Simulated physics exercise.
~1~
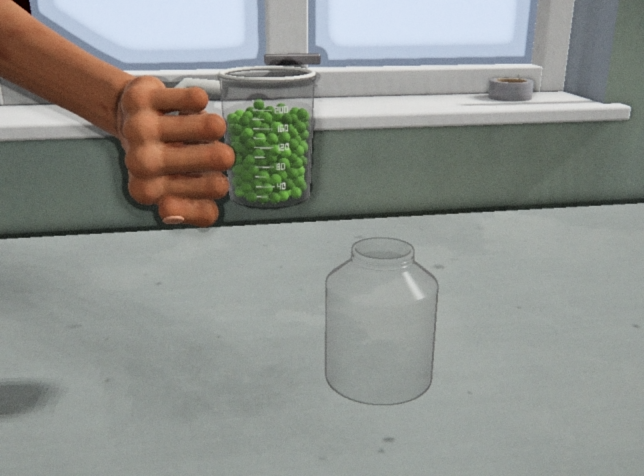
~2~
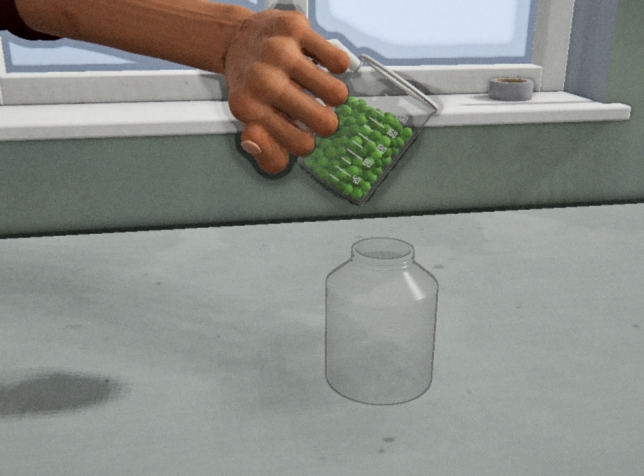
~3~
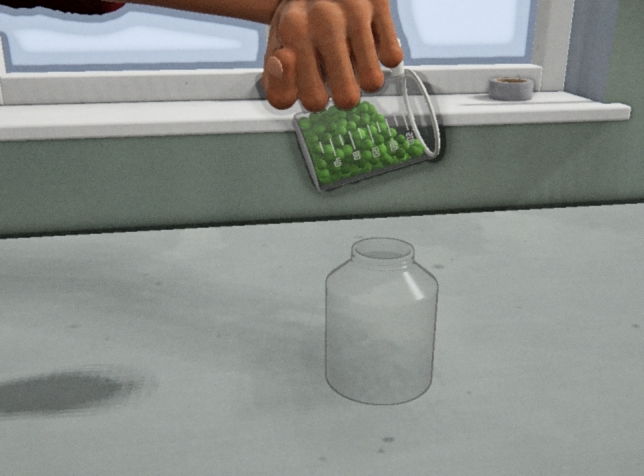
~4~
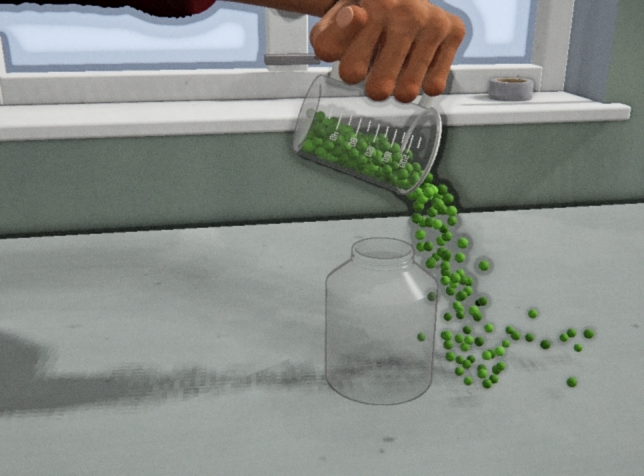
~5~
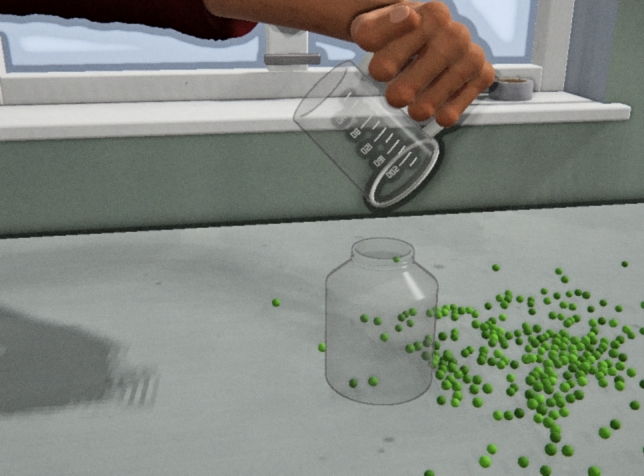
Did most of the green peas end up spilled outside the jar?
Yes, the peas missed the jar's opening and ended up scattered across the counter, mostly to the right of the jar, and the cup was left empty.
